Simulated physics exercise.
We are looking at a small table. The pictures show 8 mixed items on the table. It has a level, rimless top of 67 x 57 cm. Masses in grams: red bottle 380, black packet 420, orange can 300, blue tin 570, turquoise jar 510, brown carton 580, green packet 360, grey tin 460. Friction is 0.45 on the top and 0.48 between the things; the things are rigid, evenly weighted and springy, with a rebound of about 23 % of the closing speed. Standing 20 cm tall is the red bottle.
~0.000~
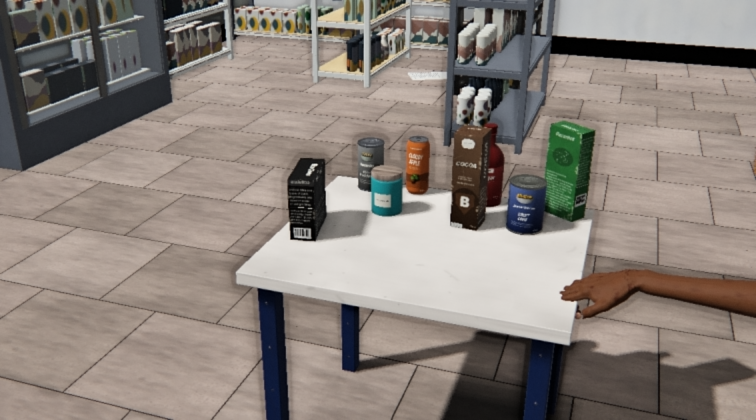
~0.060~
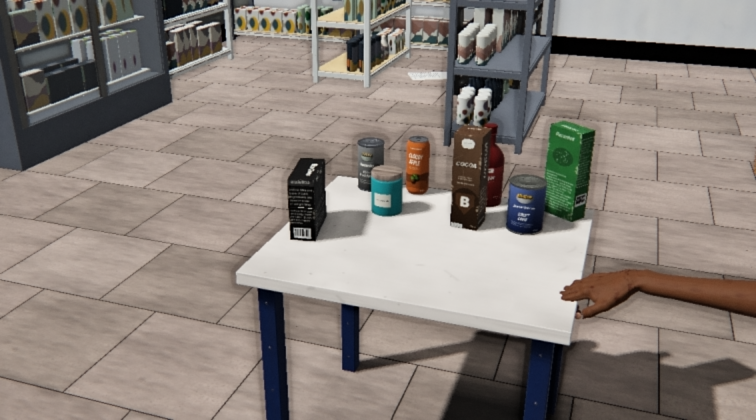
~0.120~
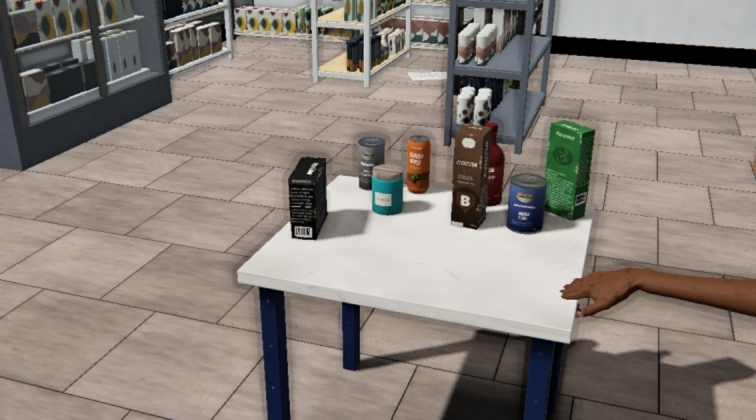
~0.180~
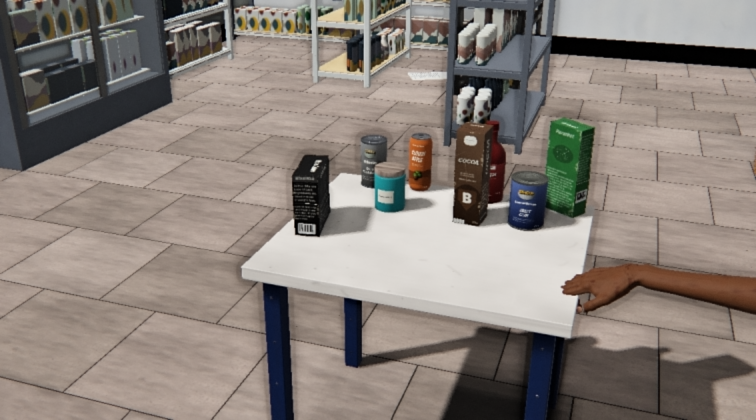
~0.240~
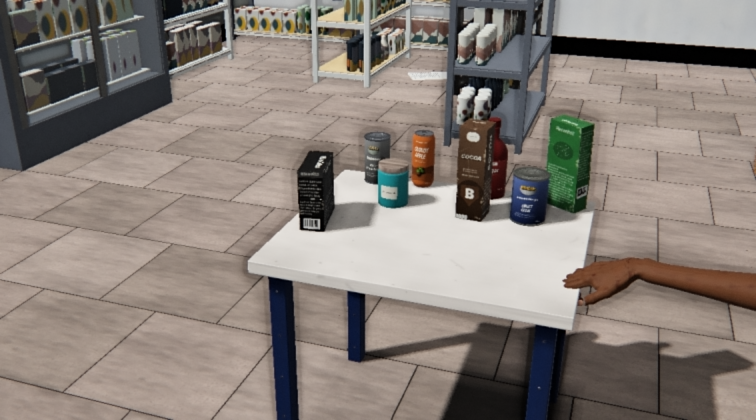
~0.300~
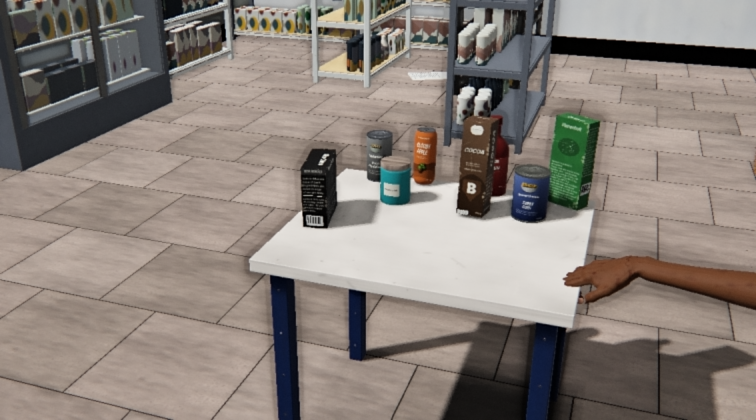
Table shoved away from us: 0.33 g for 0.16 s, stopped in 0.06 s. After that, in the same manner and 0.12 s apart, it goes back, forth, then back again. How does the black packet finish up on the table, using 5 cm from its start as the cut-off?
The black packet remains near its start.
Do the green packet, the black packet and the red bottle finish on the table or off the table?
Well, the green packet does come off, the black packet does not come off, and the red bottle does come off.
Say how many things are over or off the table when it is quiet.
4.
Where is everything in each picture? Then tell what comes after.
Black packet (308, 199), in the first frame.
Blue tin (526, 205); turquoise jar (387, 191), in the second frame.
Table shifted 1 cm; brown carton (471, 177); green packet (568, 170), in the third frame.
Table shifted 2 cm; grey tin (374, 161), in the fourth frame.
Table shifted 5 cm; green packet (568, 164); orange can (423, 159), in the fifth frame.
Table shifted 6 cm; black packet (320, 188); turquoise jar (396, 181), in the sixth frame.
After 0.60 s, red bottle and green packet now off the table; brown carton leaning 39°; orange can leaning 20°.
After 0.80 s, brown carton leaning 59°; orange can leaning 16°.
After 1.00 s, table shifted 6 cm; brown carton on its side; orange can leaning 35°.
After 1.30 s, brown carton on its side; orange can leaning 60°.
At rest (2.3 s), off the table, red bottle and green packet; tipped over on the table, orange can and brown carton; the other 4 in place, give or take 5 cm. Seen from the same camera at the end, black packet near (308, 199).
